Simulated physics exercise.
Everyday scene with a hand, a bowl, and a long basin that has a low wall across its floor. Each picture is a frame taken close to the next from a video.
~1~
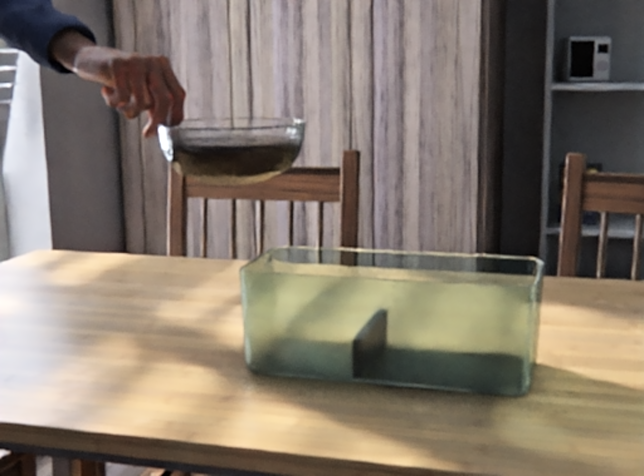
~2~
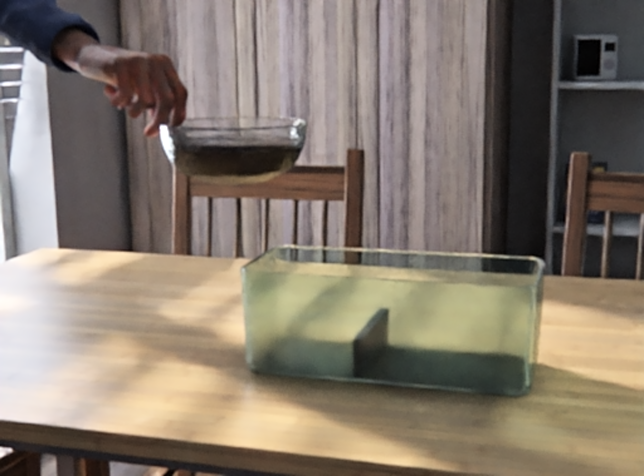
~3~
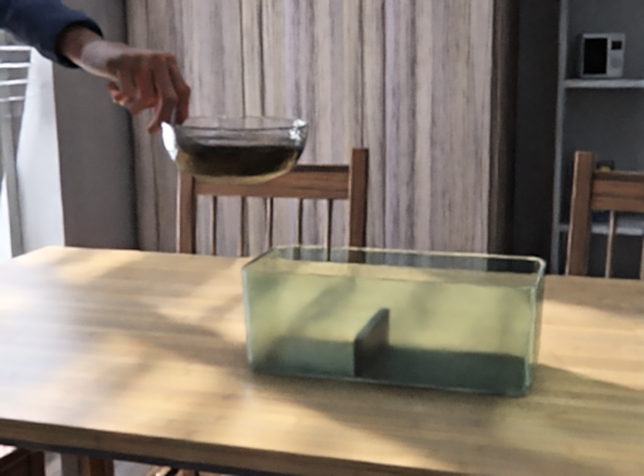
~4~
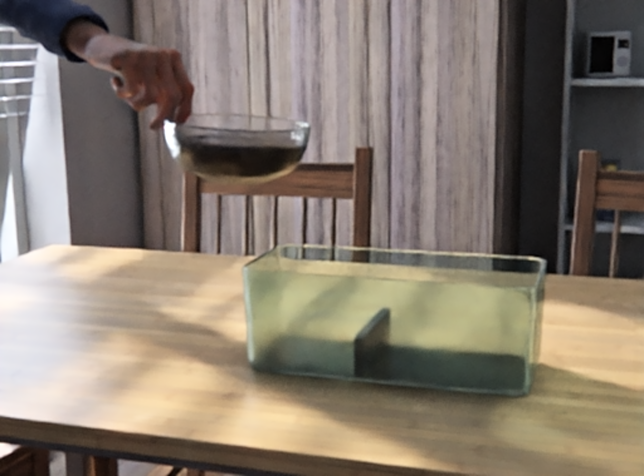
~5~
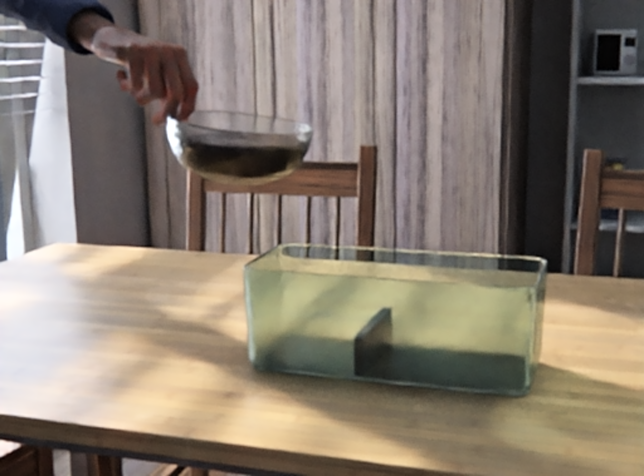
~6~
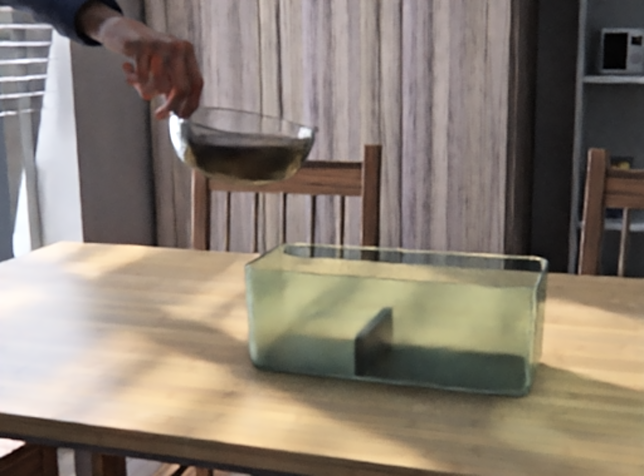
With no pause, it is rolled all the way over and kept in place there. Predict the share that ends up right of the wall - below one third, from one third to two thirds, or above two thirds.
The share is below one third.
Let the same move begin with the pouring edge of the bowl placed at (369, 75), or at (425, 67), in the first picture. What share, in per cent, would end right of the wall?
Start one gives some 90 %, start two some 95 %.
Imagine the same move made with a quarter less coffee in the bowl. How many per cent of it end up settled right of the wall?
Roughly 0 in a hundred.
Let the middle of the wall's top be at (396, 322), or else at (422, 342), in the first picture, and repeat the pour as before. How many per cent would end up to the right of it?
Around 5 per cent for the first, around 15 per cent for the second.
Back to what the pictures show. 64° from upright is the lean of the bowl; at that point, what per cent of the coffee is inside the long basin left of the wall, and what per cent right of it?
The left part 25 per cent, the right part 5.
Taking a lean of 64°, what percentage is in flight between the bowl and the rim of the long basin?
Around 30 %.
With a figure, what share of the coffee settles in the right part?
That works out near 15 in every hundred.
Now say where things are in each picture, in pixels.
In the first frame, it leans 0°; its right rim is at (301, 126); the coffee meets the walls at (174, 141) and (299, 143); the long basin's rim runs from (257, 260) to (540, 274); the wall's top is at (371, 324).
In the second frame, it leans 0°; its right rim is at (302, 126); the coffee meets the walls at (175, 140) and (300, 143).
In the third frame, it leans 2°; its right rim is at (304, 128); the coffee meets the walls at (178, 139) and (301, 143).
In the fourth frame, it leans 4°; its right rim is at (306, 130); the coffee meets the walls at (180, 138) and (302, 144).
In the fifth frame, it leans 7°; its right rim is at (308, 134); the coffee meets the walls at (182, 138) and (305, 144).
In the sixth frame, it leans 11°; its right rim is at (310, 139); the coffee meets the walls at (186, 138) and (308, 143).
A moment on, the tilt is 64° and 40 per cent is still to pour, 25 is left of the wall and 4 right of it.
Next, the tilt is 102° and 0 per cent is still to pour, 85 is left of the wall and 12 right of it.
Then the tilt is 114° and 0 per cent is still to pour, 86 is left of the wall and 14 right of it.
Later the tilt is 114° and 0 per cent is still to pour, 86 is left of the wall and 14 right of it.
At rest 86 per cent lies left of the wall, 14 right of it and 1 outside.
